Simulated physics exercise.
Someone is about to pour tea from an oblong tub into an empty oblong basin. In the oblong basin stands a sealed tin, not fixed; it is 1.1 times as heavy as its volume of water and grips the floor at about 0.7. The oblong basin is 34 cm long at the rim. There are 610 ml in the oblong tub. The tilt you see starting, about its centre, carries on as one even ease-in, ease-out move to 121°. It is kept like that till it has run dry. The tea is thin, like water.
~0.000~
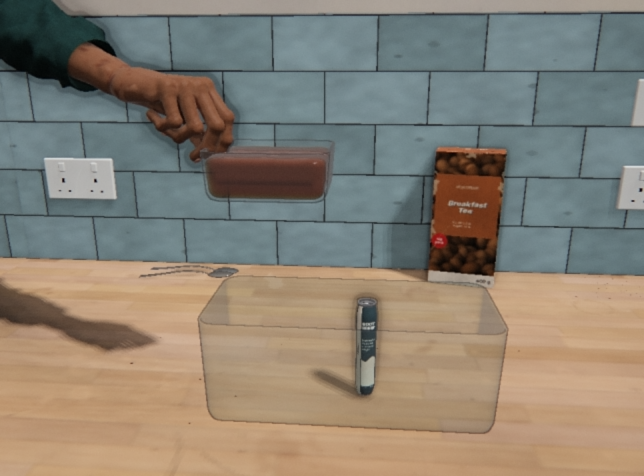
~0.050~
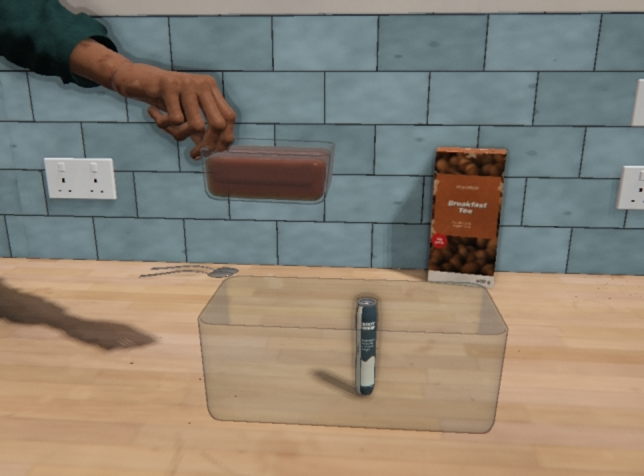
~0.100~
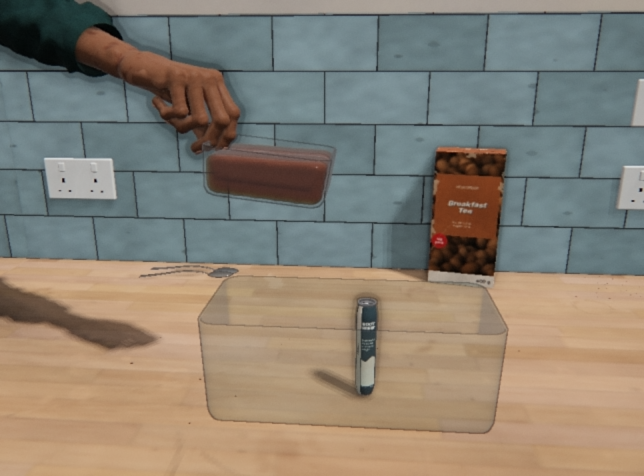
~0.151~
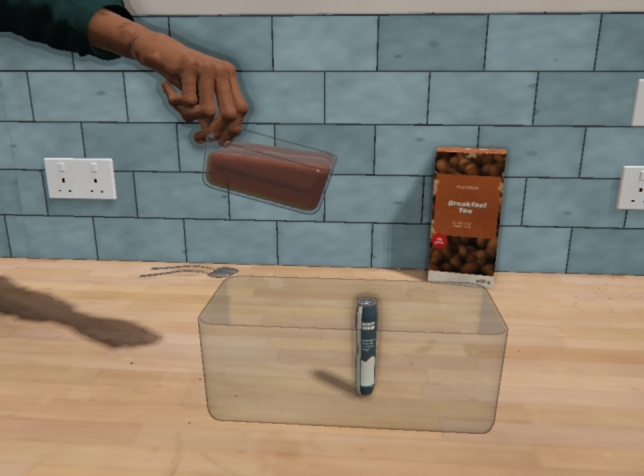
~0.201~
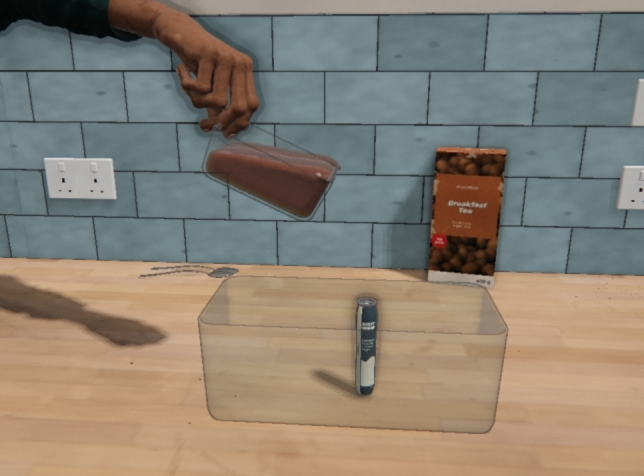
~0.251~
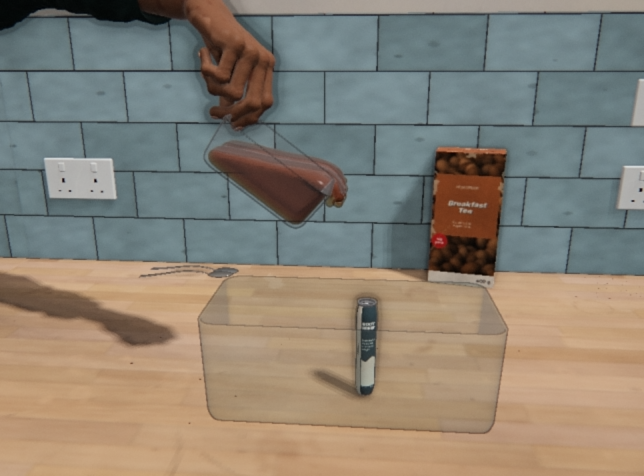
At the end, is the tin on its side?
It stays up.
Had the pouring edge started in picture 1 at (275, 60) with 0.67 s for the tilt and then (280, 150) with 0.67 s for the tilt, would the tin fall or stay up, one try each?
First it goes over; then it topples.
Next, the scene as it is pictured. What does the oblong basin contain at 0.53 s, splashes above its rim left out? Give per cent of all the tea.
Some 58 per cent.
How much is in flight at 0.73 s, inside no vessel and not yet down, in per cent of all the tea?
Near 3 in a hundred.
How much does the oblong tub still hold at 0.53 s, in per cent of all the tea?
About 4 per cent.
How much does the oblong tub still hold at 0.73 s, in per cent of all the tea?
Some 0 per cent.
Then, 0.53 s in, the tilt is 108° and 4 per cent is still to pour; the tin stands where it began.
Then, 0.73 s in, the tilt is 121° and 0 per cent is still to pour; the tin stands where it began.
Then, 0.94 s in, the tilt is 121° and 0 per cent is still to pour; the tin stands where it began.
Then, 1.17 s in, the tilt is 121° and 0 per cent is still to pour; the tin stands where it began.
Finally, the tin stands where it began.
